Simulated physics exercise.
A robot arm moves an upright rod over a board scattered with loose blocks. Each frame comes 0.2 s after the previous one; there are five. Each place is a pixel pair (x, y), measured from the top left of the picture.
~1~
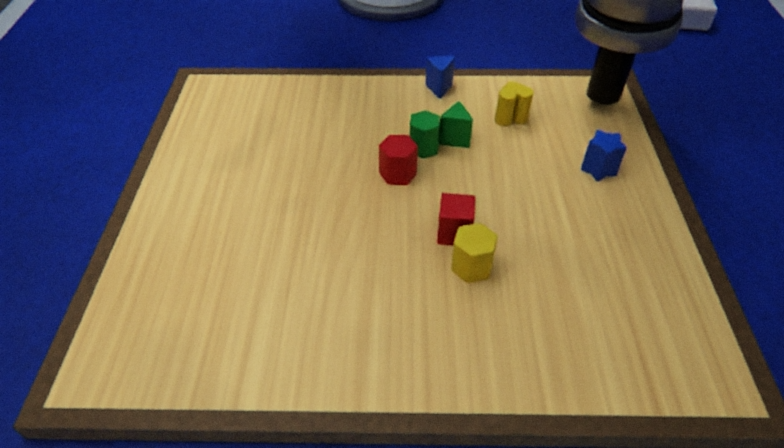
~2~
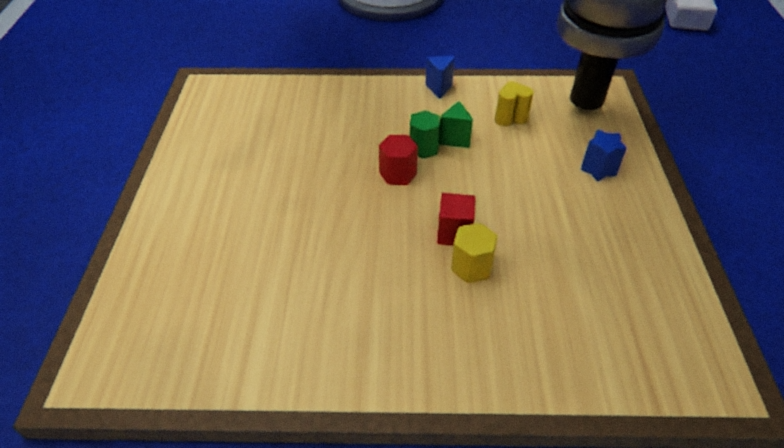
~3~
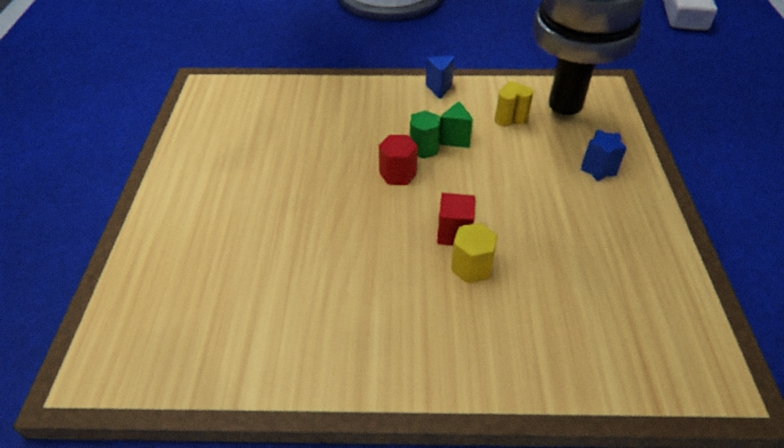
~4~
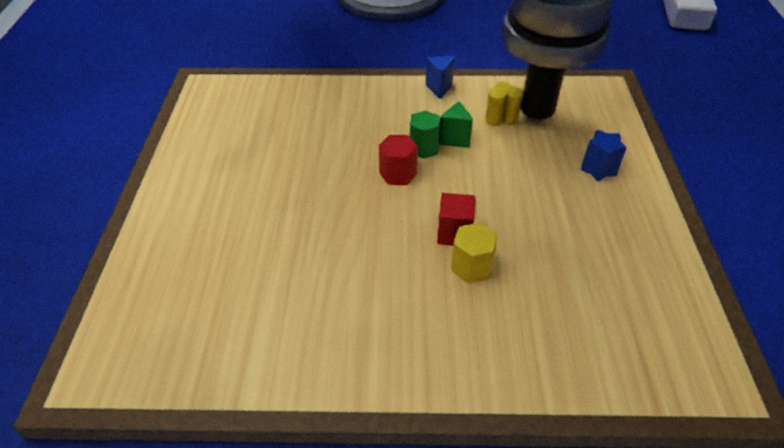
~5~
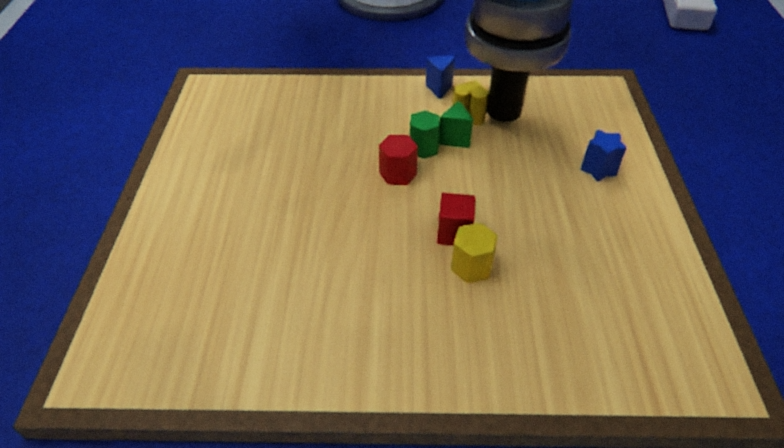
On a wooden board, a robot arm's black rod moves left past scattered blocks, then pushes the yellow heart block left.
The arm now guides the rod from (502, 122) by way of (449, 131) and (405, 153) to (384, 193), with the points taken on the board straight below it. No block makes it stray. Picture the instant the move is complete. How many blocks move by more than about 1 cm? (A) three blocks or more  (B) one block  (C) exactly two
Letter A.
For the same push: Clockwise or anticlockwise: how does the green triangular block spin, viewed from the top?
Viewed from the top, it goes anticlockwise.
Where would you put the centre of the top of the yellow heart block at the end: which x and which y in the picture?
It will likely be found at (438, 86).
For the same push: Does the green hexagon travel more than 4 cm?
I expect so.
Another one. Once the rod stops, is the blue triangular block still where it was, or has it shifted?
The result: It stays put.
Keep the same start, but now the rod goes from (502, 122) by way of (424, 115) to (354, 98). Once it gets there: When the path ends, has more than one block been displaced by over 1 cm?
No, that is not how it ends up.
On the path given first. One third of the way, rod (449, 122); green hexagon (418, 122); green triangular block (446, 121), turned 45° anticlockwise; yellow heart block (438, 86), turned 100° clockwise.
Two thirds of the way, rod (404, 145); red hexagon (379, 169); green hexagon (385, 146), turned 15° clockwise; green triangular block (441, 132), turned 100° anticlockwise; yellow heart block (438, 86), turned 100° clockwise.
At the end, rod (384, 183); red hexagon (364, 195), turned 70° anticlockwise; green hexagon (348, 171), turned 35° clockwise; blue triangular block unmoved; green triangular block (441, 132), turned 100° anticlockwise; yellow heart block (438, 86), turned 100° clockwise.
